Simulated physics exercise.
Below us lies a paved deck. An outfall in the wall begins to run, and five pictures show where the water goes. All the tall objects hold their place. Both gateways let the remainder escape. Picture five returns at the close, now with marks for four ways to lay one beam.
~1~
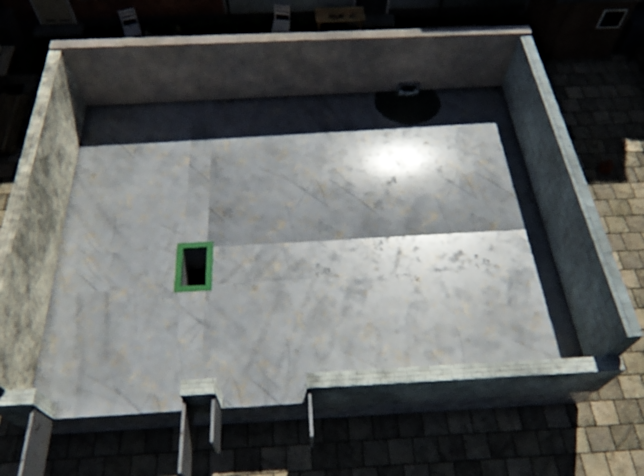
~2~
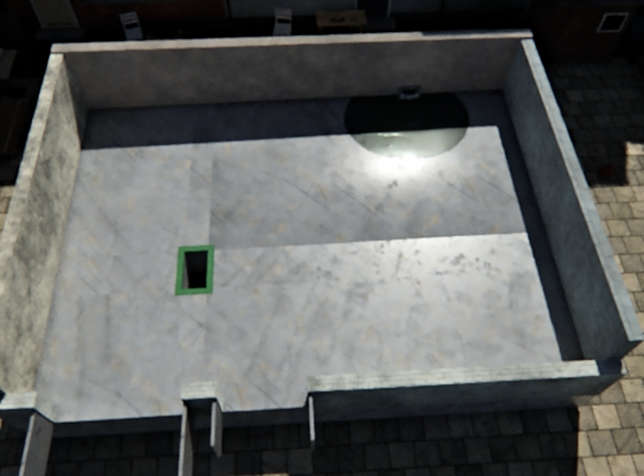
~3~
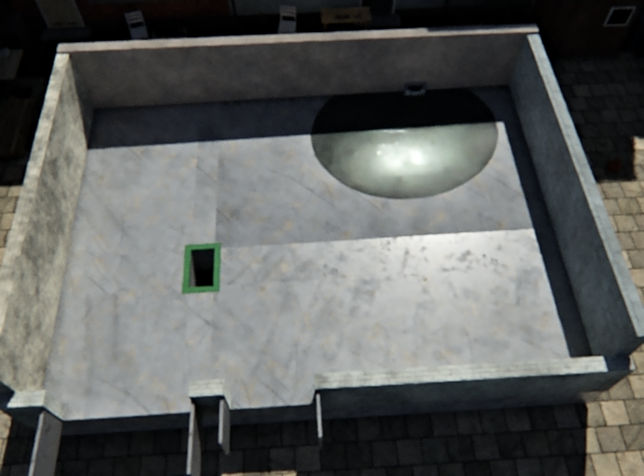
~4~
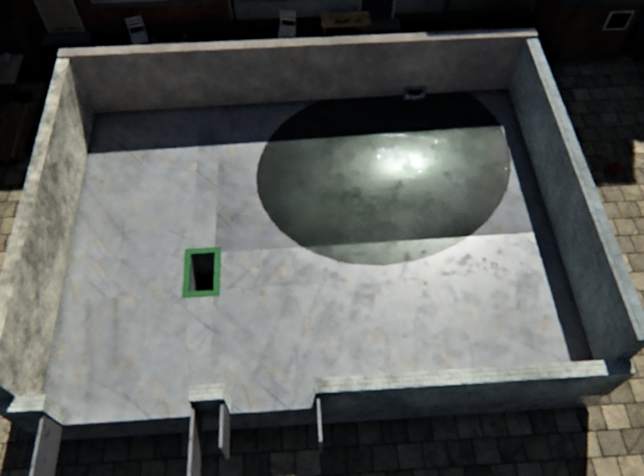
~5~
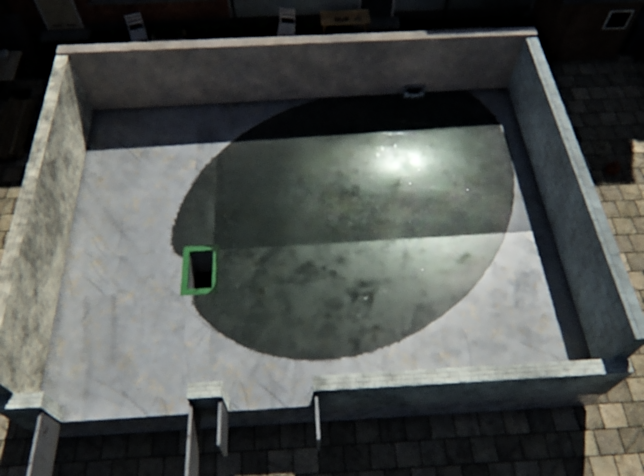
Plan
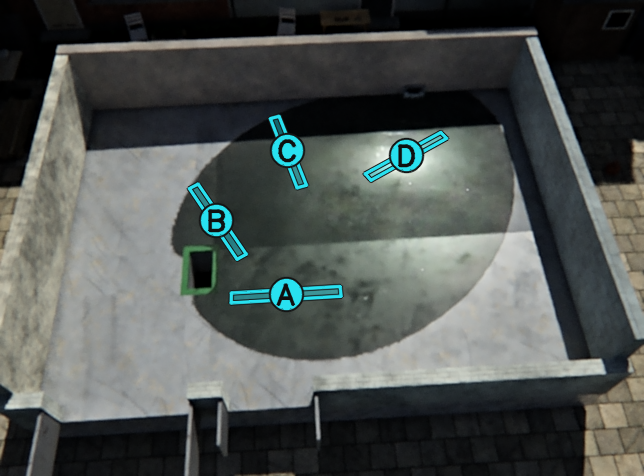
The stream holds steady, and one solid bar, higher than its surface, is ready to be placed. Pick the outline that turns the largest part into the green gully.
A works best here.
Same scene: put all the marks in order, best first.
The order is A, D, C, B.
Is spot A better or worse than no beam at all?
Spot A is better.
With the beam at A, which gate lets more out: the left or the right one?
More leaves on the left.
On the marked copy, A from (231, 297) to (340, 291); B from (193, 186) to (241, 256); C from (274, 117) to (301, 186); D from (368, 177) to (443, 135).
With A, about 39 % of the stream goes into the green gully, about 60 % out by the gates.
With B, about 3 % of the stream goes into the green gully, about 96 % out by the gates.
With C, about 13 % of the stream goes into the green gully, about 84 % out by the gates.
With D, about 21 % of the stream goes into the green gully, about 79 % out by the gates.
